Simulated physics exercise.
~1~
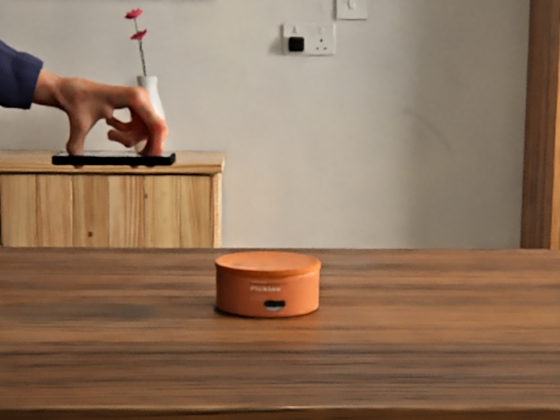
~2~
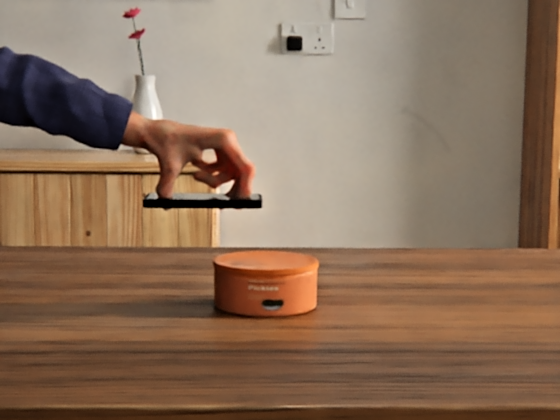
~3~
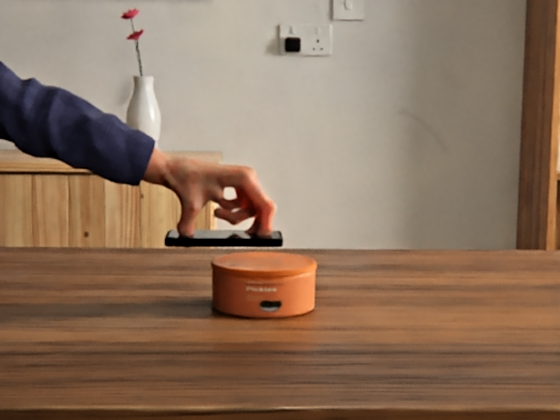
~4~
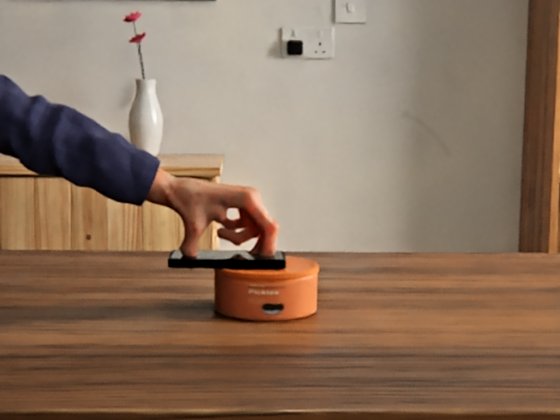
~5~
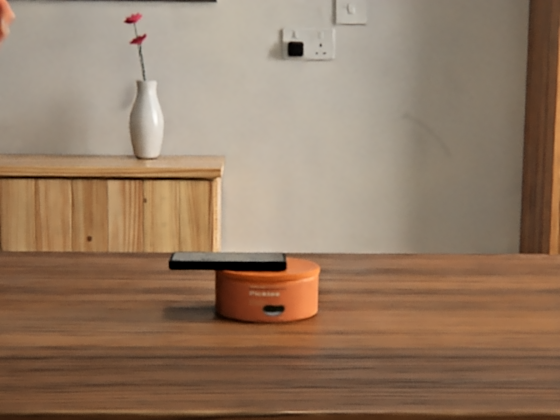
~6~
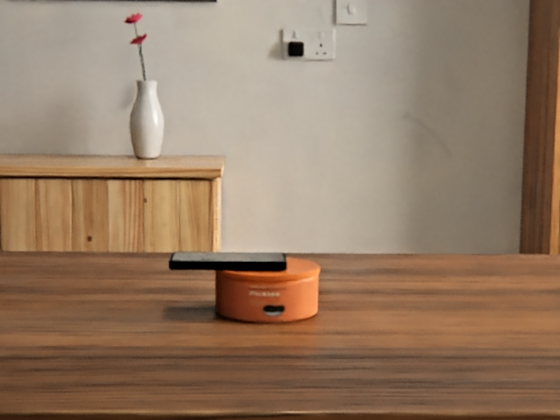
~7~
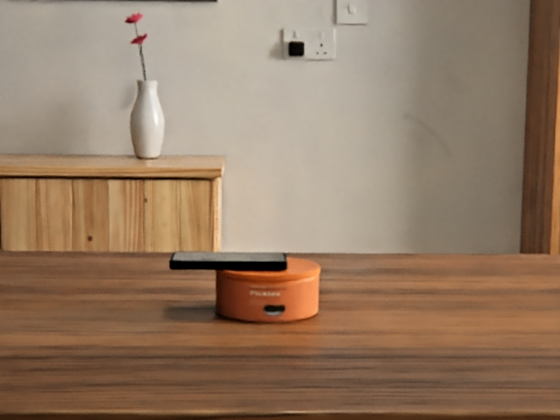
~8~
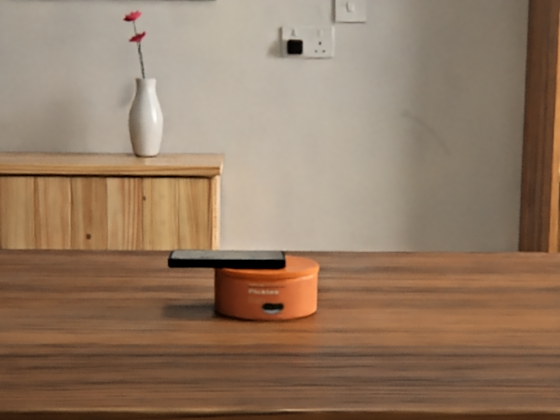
A black phone, held by a hand reaching in from the left, moved right and down onto a round orange tub on a wooden table. The hand let go and withdrew, and the phone stayed balanced there, jutting out over the tub's left side.
